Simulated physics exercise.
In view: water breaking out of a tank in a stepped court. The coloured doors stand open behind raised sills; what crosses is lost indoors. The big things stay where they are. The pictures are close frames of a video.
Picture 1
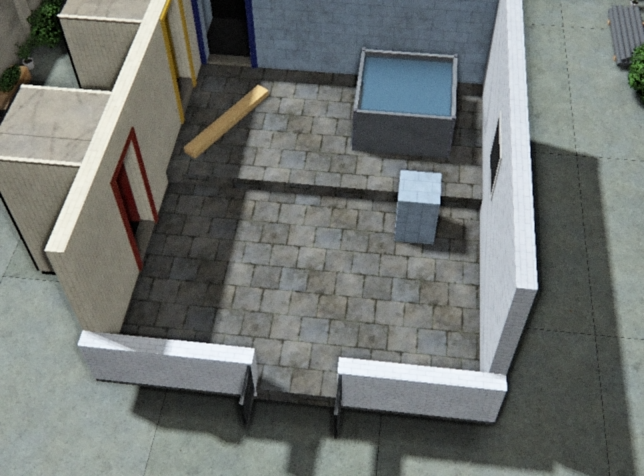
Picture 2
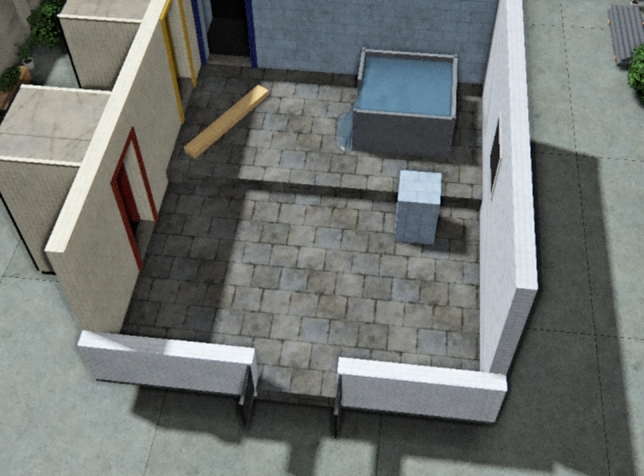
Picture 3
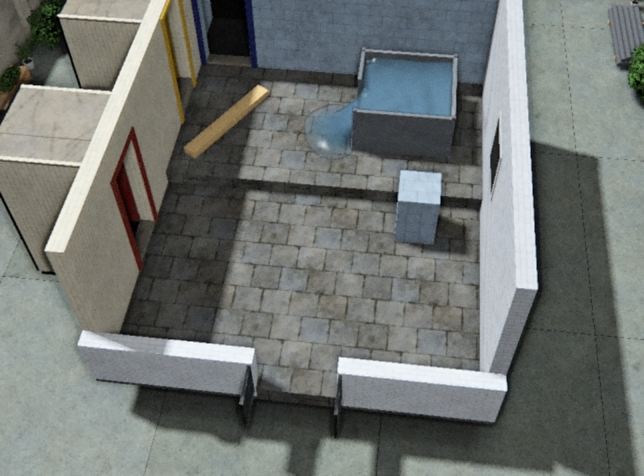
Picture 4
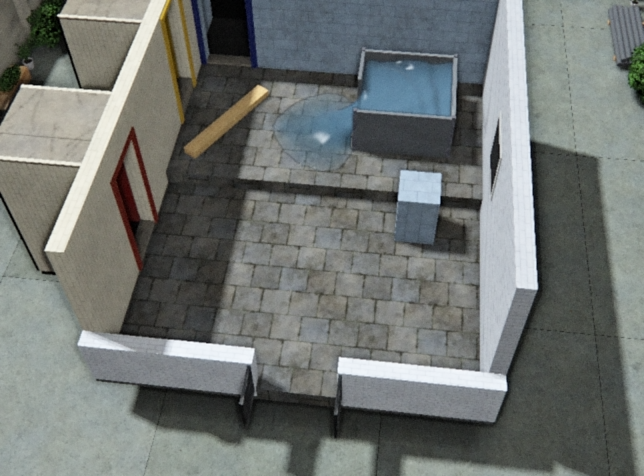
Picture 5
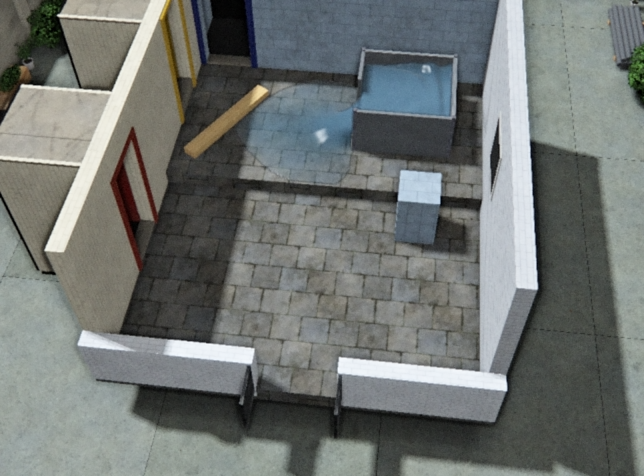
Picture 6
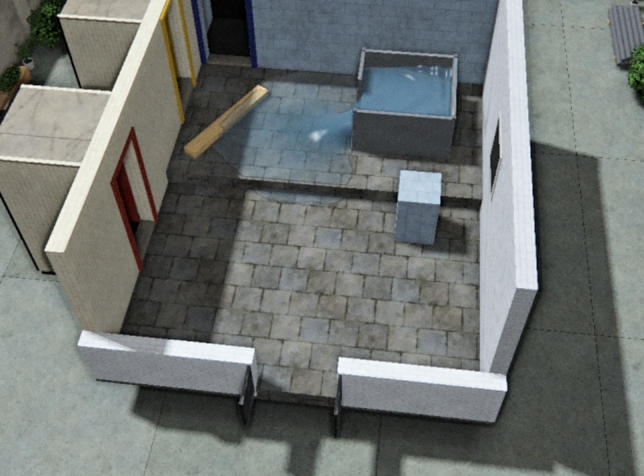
A walled court of grey paving is seen from high above, with an open grey tank of blue water near the back wall. Red, yellow and blue door surrounds line the left and back, a wooden plank lies at left, and a pale block stands right of centre. The water lies still, then pours from the tank's left side and spreads leftward across the paving toward the plank, while the view stays fixed.
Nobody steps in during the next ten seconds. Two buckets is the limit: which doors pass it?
One by one: The blue door takes more than that; the yellow door stays under that; the red door takes more than that.
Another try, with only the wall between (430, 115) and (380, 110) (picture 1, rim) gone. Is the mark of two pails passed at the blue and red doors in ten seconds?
Blue lets less in; red lets less in.
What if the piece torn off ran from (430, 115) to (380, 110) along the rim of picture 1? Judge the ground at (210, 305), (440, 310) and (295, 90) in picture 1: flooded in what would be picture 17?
As listed: Covered, flooded, not flooded.
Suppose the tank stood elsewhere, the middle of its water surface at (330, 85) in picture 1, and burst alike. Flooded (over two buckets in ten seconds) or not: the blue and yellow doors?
Then: Blue goes over, yellow takes more.
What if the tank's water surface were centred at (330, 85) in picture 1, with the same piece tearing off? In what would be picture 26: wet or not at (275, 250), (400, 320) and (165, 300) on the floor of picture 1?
As listed: No water, not flooded, awash.
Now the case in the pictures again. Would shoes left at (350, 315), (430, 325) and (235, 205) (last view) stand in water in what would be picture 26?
In turn: No water, free of water, wet.
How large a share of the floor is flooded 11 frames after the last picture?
About 45 per cent.
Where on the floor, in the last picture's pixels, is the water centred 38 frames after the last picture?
Near (285, 206).
A moment on, water covers 35 % of the floor; the blue door under two buckets in, the yellow door wet at the sill, nothing in, the red door not reached.
Next, water covers 45 % of the floor; the blue door over two buckets in, the yellow door wet at the sill, nothing in, the red door under two buckets in.
Then, water covers 50 % of the floor; the blue door far over two buckets in, the yellow door under two buckets in, the red door over two buckets in.
Later, water covers 75 % of the floor; the blue door far over two buckets in, the yellow door under two buckets in, the red door over two buckets in.
In the end, water covers 90 % of the floor; the blue door far over two buckets in, the yellow door under two buckets in, the red door over two buckets in.
